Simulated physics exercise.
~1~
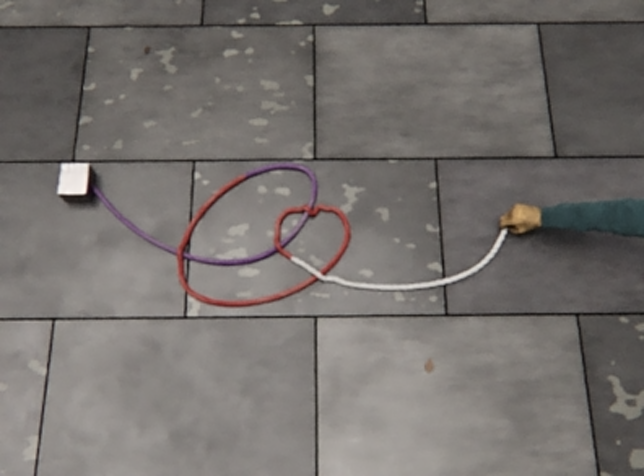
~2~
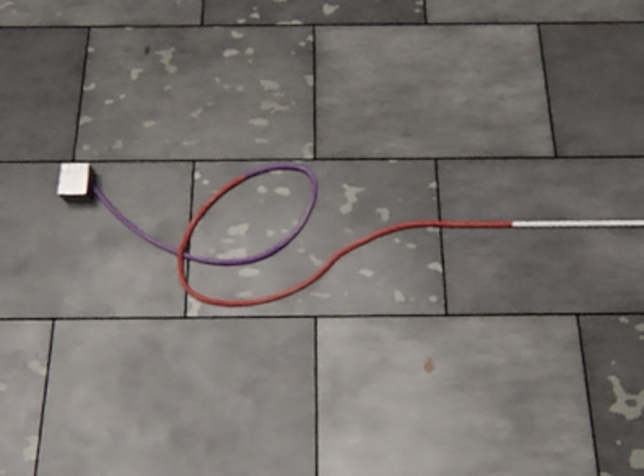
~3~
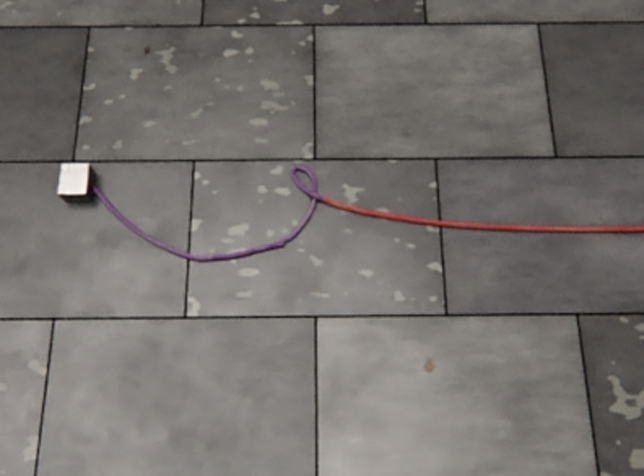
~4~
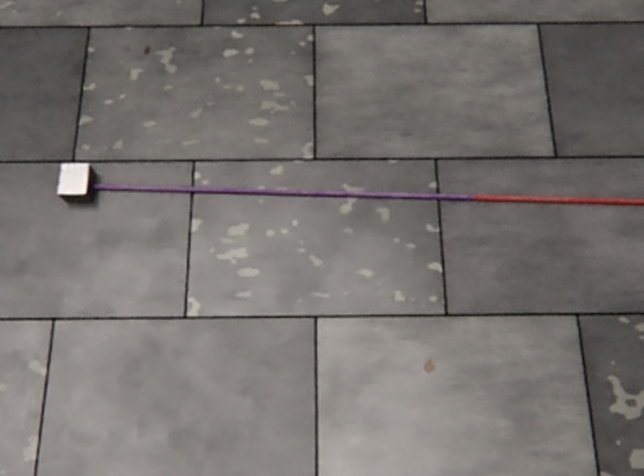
A looped rope is pulled right by a hand, its loops shrinking until it runs straight.
